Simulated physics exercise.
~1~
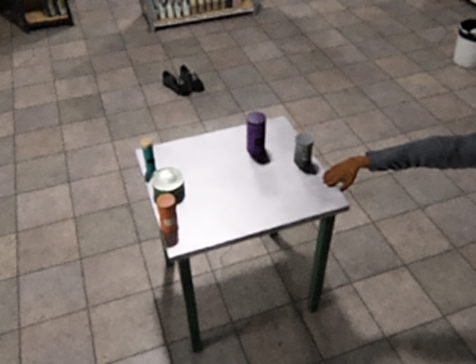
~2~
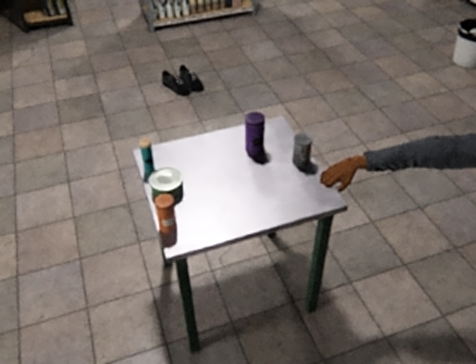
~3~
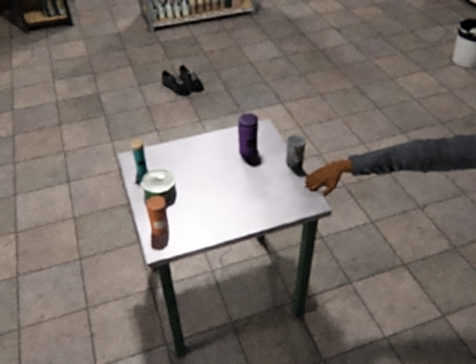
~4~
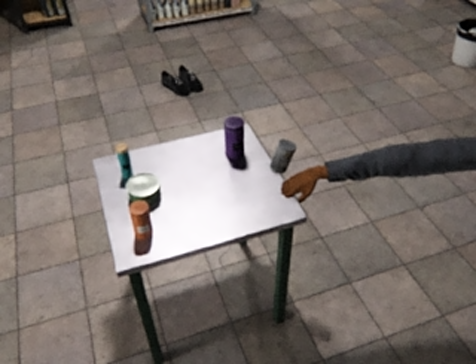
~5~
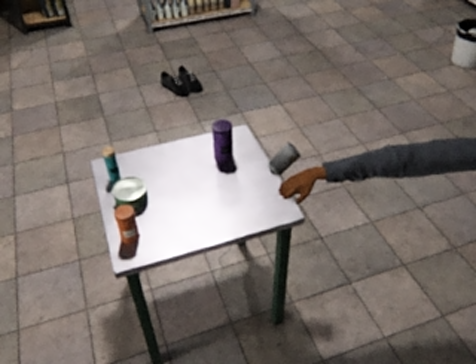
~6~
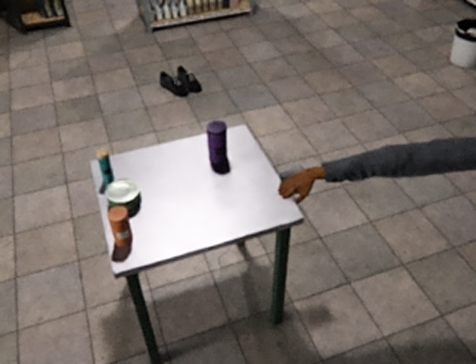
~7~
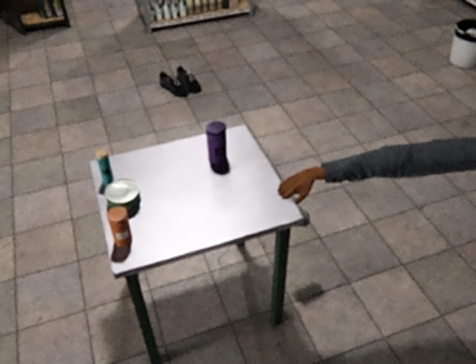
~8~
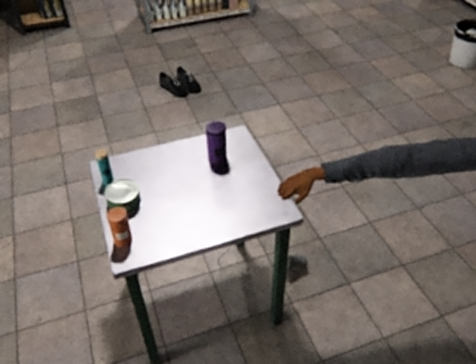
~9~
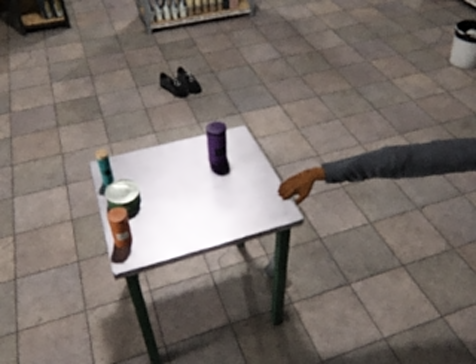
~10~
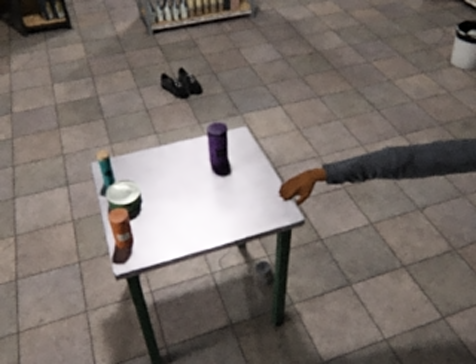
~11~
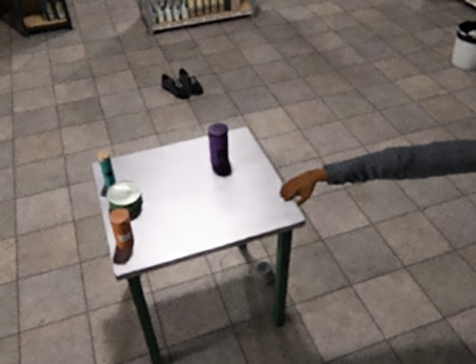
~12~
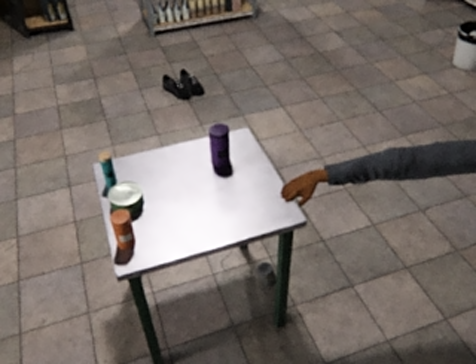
On a tiled floor, a hand shoves a table left and the grey tin falls off.
